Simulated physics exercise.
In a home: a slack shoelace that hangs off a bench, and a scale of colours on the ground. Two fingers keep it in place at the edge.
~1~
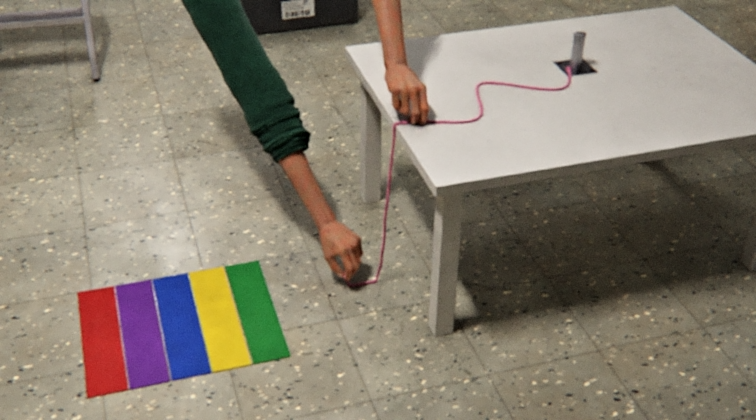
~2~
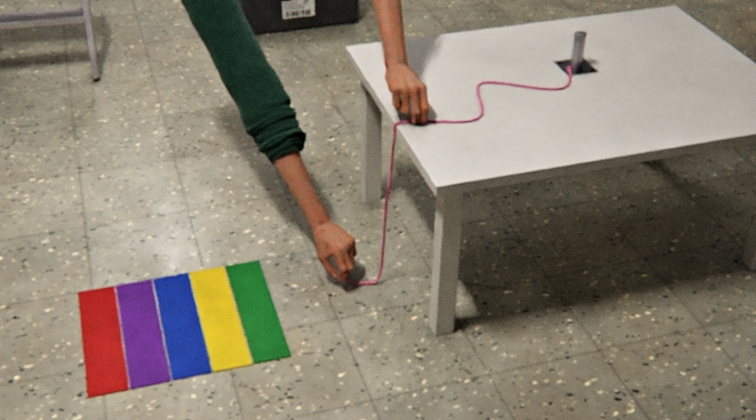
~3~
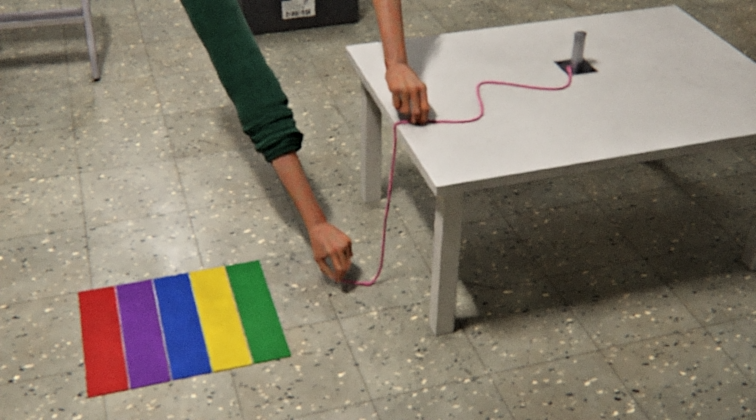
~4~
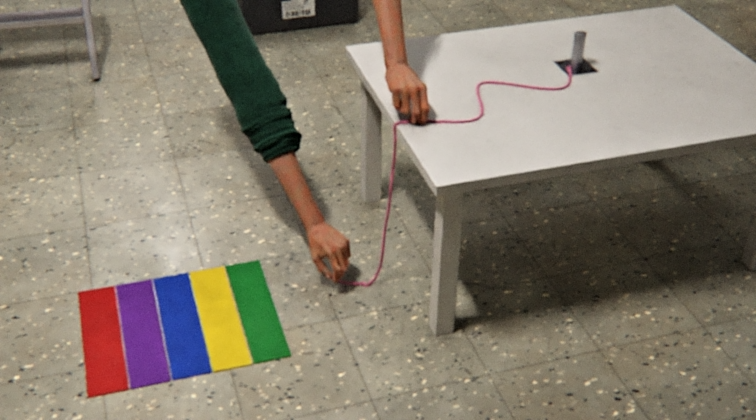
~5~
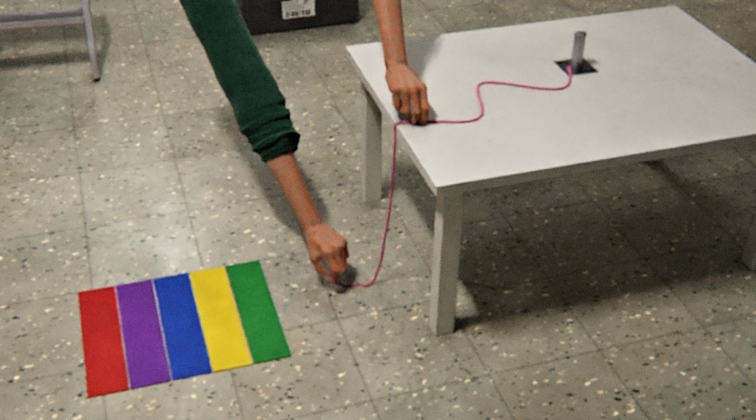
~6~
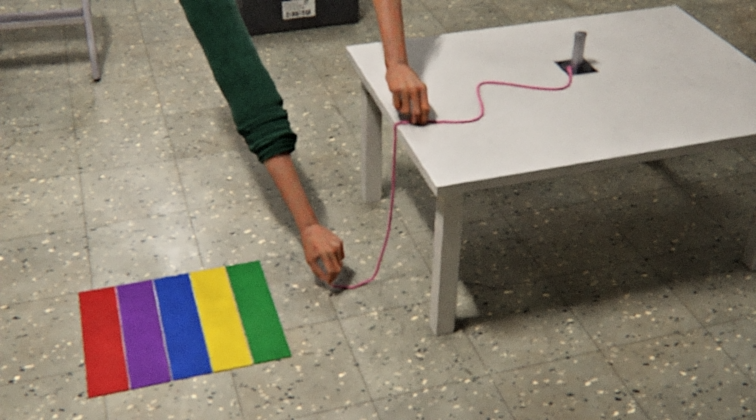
A hand below a green sleeve, gripping the lower end of a slack pink cord near the floor, edges slightly left toward a striped mat of red, purple, blue, yellow and green. Meanwhile, another hand keeps the cord pressed at the white table's edge, and the part on the tabletop barely changes.
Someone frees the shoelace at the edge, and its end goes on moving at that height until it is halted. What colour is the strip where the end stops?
It is purple.
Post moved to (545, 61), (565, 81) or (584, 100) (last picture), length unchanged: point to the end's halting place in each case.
Pixels, try by try: About (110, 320), (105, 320), (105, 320).
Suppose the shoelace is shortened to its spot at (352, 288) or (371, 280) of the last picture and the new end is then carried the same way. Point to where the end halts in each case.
It ends up at (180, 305) the first time and at (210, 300) the second.
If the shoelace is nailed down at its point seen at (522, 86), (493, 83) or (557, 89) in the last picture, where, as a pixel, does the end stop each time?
First (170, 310), next (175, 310), last (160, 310).
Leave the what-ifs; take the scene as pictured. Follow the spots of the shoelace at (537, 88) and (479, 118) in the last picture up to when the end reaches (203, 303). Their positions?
They end up somewhere around (506, 81) and (394, 109).
Soon after, end near (203, 303); over yellow.
After that, end near (161, 310); over blue.
At the stop, end near (136, 315); over purple. Over purple.
